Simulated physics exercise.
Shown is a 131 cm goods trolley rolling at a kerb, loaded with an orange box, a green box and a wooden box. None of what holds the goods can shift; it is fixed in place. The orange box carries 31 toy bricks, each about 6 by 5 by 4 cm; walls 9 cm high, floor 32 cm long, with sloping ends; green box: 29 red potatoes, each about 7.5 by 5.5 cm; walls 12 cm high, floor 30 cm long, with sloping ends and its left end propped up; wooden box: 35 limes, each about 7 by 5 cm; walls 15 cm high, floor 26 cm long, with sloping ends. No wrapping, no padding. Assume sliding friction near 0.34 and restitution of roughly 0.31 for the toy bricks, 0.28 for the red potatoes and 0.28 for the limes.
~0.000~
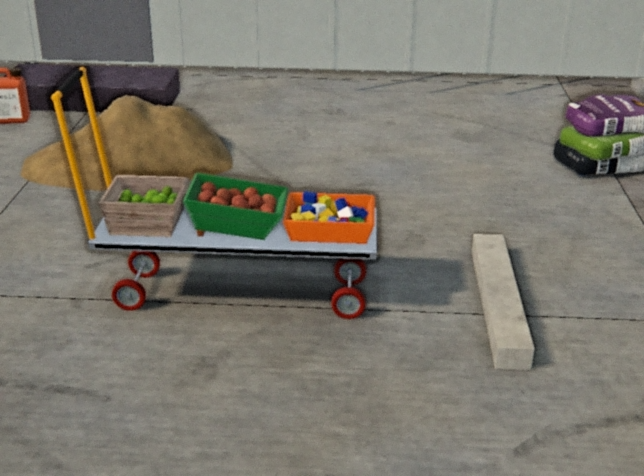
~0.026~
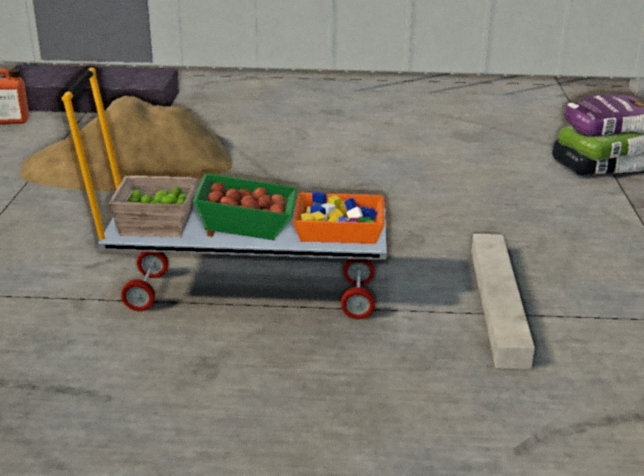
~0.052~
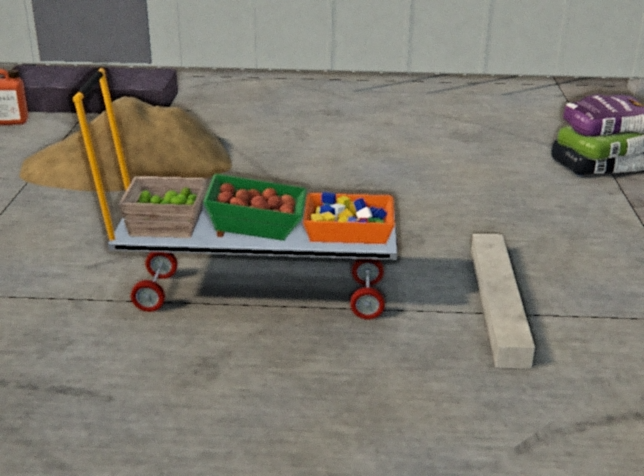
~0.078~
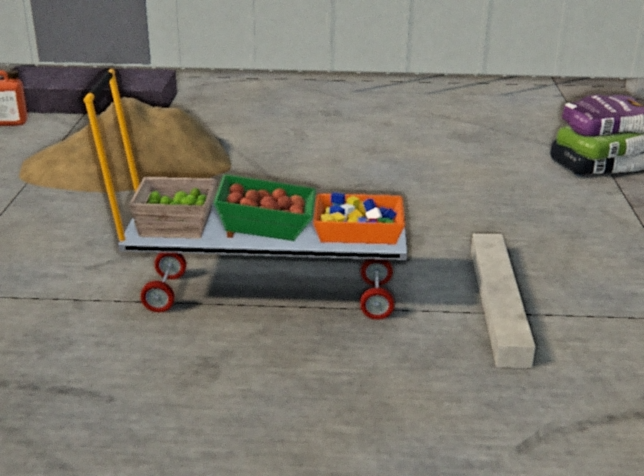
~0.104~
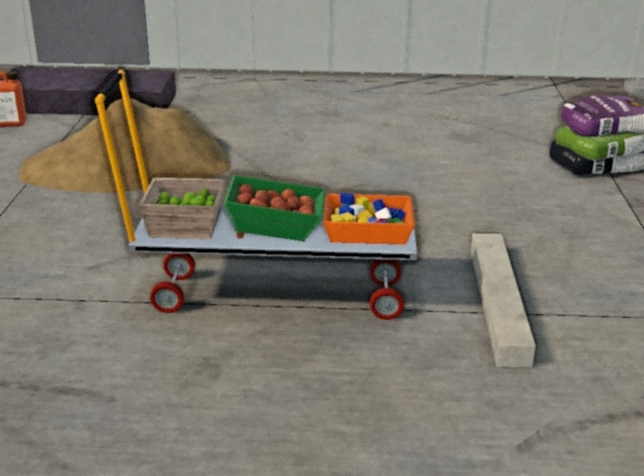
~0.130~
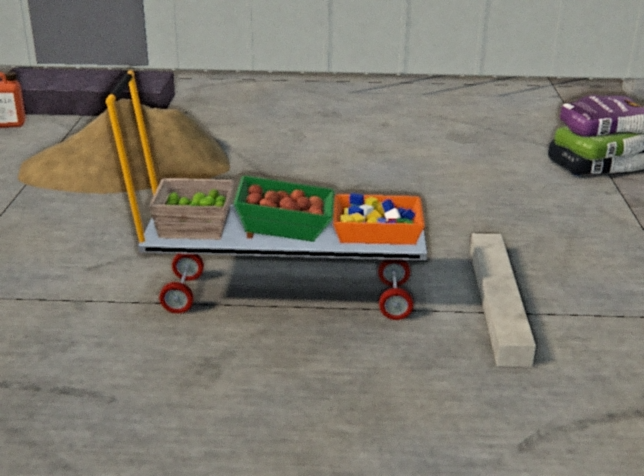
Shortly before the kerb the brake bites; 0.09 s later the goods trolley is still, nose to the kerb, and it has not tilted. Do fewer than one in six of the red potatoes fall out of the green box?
Yes, spilled: Lower than a sixth.
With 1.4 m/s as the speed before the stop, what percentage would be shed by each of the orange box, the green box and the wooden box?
Orange box 0 %, green box 0 %, wooden box 0 %.
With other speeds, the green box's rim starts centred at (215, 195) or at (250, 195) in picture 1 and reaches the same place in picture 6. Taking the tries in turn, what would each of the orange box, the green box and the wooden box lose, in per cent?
Losses in order of the tries would be orange box 10 and 0 %, green box 20 and 0 %, wooden box 0 and 0 %.
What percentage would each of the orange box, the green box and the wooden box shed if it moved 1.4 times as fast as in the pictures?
Then orange box 10, green box 20, wooden box 0 per cent.
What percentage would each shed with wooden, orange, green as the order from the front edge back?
In that arrangement the orange box sheds 0 per cent of its load, the green box 10 per cent, and the wooden box 0 per cent.
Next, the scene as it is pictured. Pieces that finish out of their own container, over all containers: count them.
I'd put it near 3.
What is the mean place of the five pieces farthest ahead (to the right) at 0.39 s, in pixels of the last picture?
Pixel (482, 223), give or take.
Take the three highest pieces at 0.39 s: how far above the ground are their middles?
About 54 cm up.
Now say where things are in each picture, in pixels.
In the first picture (places track the rim corner closest to us here; the camera moves round a little), green box (186, 200); wooden box (173, 205); 57 cm to go; all still inside.
In the second picture, green box (196, 200); wooden box (183, 205); 53 cm to go.
In the third picture, green box (206, 201); wooden box (193, 206); 48 cm to go.
In the fourth picture, green box (216, 201); wooden box (203, 206); 44 cm to go.
In the fifth picture, green box (227, 202); wooden box (214, 207); 39 cm to go.
In the sixth picture, green box (237, 202); wooden box (224, 207); 35 cm to go; all still inside.
After 0.29 s, braking starts.
After 0.39 s, the orange box has all 31, the green box has all 29 and the wooden box has all 35.
After 0.51 s, the orange box is down by 1 of 31, the green box has all 29 and the wooden box has all 35.
After 0.74 s, the orange box is down by 1 of 31, the green box is down by 1 of 29 and the wooden box has all 35.
Final count (at 1.25 s), the orange box is down by 1 of 31, the green box is down by 2 of 29 and the wooden box has all 35. Asked share, 2 of 29, 7 per cent.
